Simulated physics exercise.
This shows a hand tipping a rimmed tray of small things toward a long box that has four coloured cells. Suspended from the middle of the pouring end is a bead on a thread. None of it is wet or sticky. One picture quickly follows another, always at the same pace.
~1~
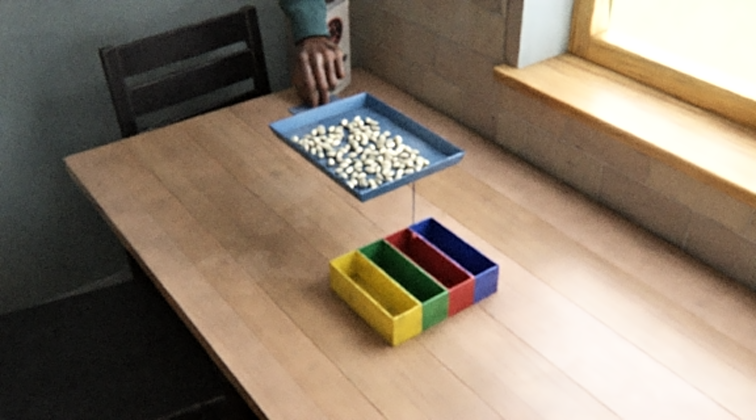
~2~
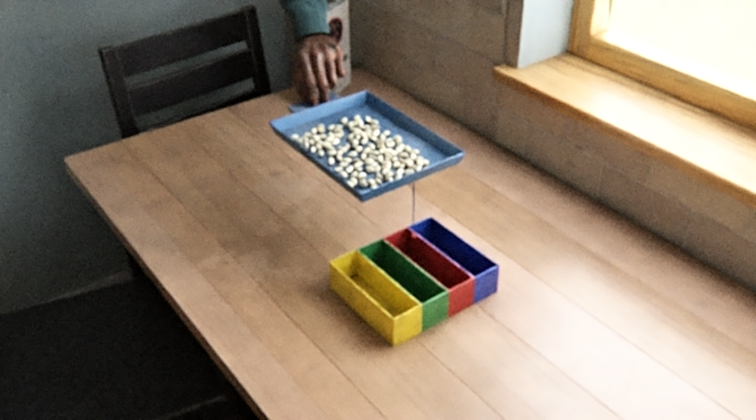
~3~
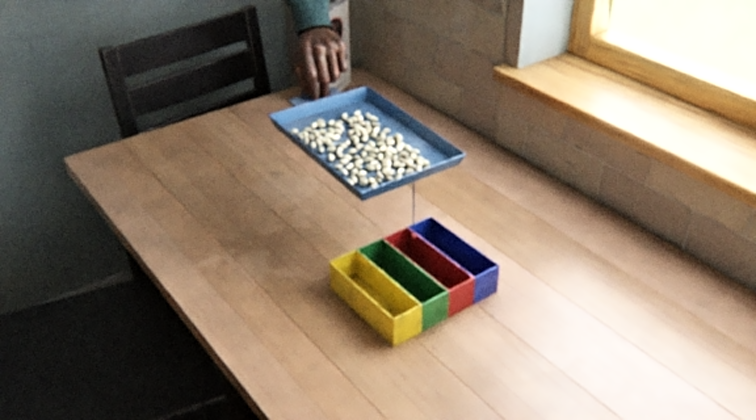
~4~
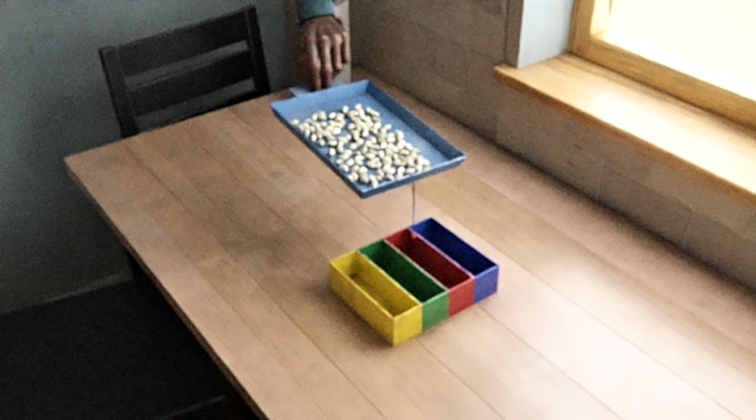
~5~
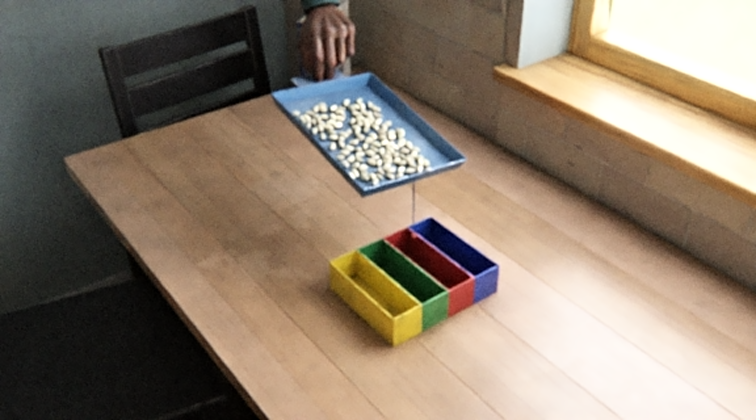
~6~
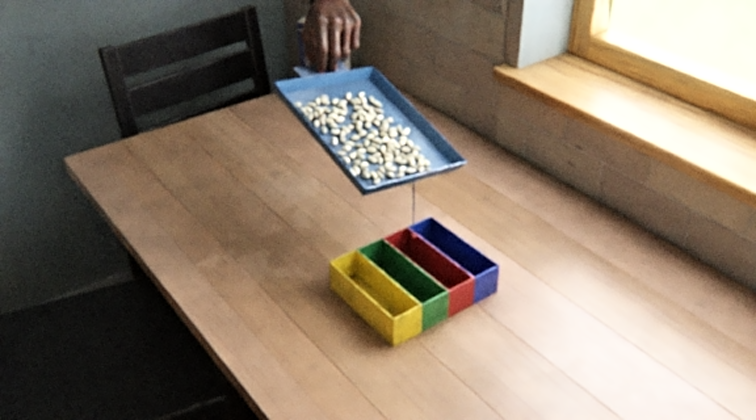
We see a hand holding a blue rimmed tray of white beans above a box with yellow, green, red and blue cells; the hand gradually raises the tray's far end, steepening its slant while the box stays still.
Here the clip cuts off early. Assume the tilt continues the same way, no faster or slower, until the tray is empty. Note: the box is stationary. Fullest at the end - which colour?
Blue cell.
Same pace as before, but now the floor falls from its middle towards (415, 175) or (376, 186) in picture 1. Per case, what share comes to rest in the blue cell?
About 30 % and about 0 %.
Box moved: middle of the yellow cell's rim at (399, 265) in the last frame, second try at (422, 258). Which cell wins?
Case 1 - the blue one; case 2 - the cell in red.
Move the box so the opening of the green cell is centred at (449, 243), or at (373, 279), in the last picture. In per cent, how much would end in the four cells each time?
The first yields 100 per cent and the second 0 per cent.
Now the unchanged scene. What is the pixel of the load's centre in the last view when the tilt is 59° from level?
I'd put the middle of the pieces at roughly (427, 151).
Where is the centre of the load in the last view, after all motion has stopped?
Near (474, 253), more or less.
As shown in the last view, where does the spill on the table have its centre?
Somewhere about (479, 246), I'd say.
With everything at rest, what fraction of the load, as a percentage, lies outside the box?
I'd put it close to 70 per cent.
Shortly afterwards, tray tipped steeply; all but a few on the tray; only a few falling or outside the box.
Next, tray tipped right over; near half on the tray; a little in the blue cell; near half falling or outside the box.
Some moments later, tray tipped past a quarter turn; near a quarter in the blue cell; only a few in the red cell; near two thirds falling or outside the box.
In the end, tray tipped past a quarter turn; near a quarter in the blue cell; only a few in the red cell; none at all in the yellow cell; none at all in the green cell; near two thirds outside the box.
